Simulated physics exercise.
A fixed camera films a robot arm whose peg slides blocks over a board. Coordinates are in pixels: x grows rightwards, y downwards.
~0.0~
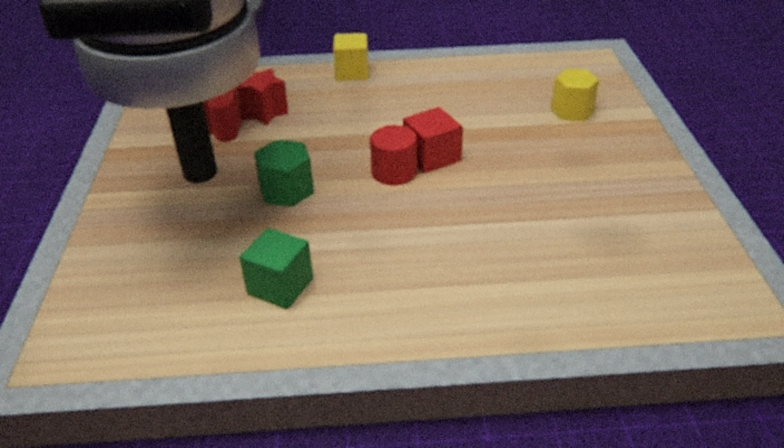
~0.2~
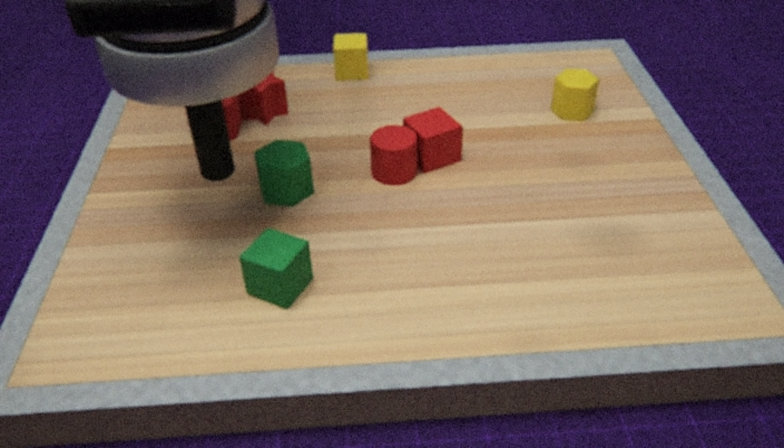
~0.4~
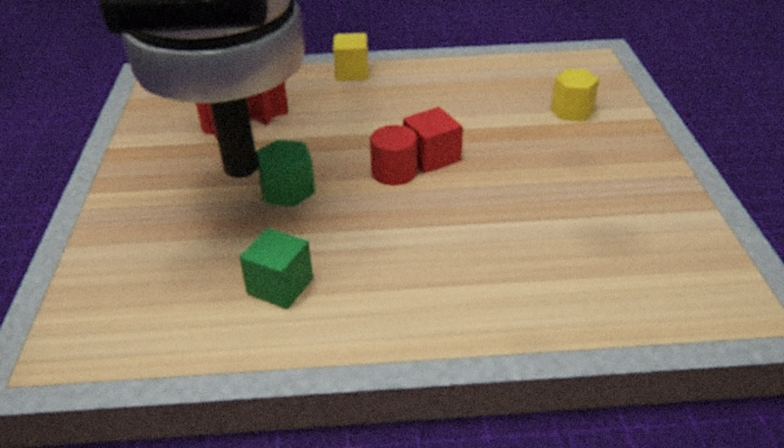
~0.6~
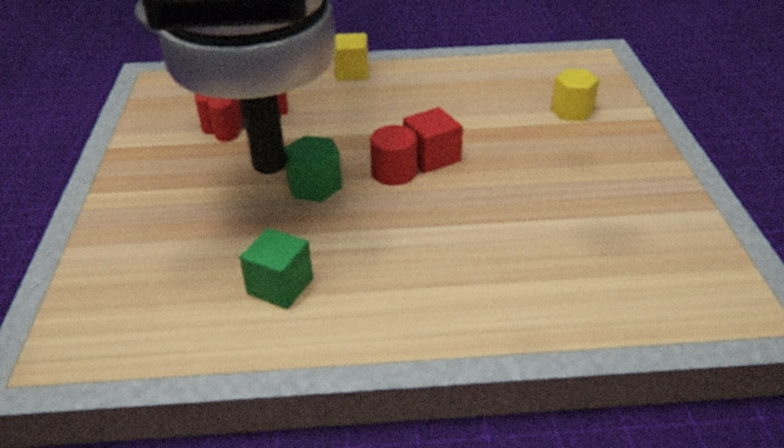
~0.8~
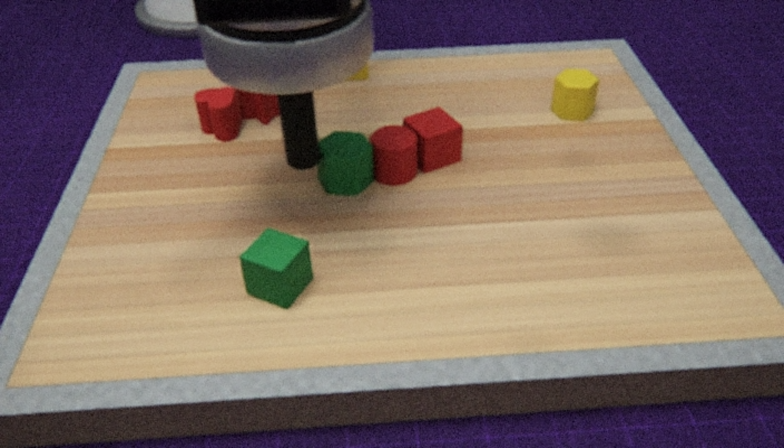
The clip shows a black peg moving right above a wooden board of red, green and yellow blocks, then pushing a green hexagonal block rightward until it sits beside a red cylinder and red cube, which stay still.
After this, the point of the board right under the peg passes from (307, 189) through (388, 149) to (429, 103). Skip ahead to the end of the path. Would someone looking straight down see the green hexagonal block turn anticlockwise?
It seems not.
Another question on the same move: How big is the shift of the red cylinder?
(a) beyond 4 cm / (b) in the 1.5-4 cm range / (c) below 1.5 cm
Letter a.
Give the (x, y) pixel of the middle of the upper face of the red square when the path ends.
Answer: (461, 114).
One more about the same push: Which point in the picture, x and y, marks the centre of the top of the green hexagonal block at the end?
If I read the scene right, the answer is (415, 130).
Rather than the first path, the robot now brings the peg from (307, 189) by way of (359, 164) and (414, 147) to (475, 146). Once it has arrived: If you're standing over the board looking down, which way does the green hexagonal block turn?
Rotates clockwise.
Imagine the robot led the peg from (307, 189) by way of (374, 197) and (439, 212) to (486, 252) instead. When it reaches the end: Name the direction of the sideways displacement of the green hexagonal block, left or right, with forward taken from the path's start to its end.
The green hexagonal block goes left.
The first path, step by step. One third of the way, peg at (363, 137); green hexagonal block at (404, 132), turned 55° clockwise; red cylinder at (454, 139); red square at (458, 114), turned 45° anticlockwise.
Two thirds of the way, peg at (405, 108); green hexagonal block at (415, 130), turned 65° clockwise; red cylinder at (463, 141); red square at (461, 114), turned 45° anticlockwise.
At the end, peg at (429, 78); green hexagonal block at (415, 130), turned 65° clockwise; red cylinder at (463, 141); red square at (461, 114), turned 45° anticlockwise.
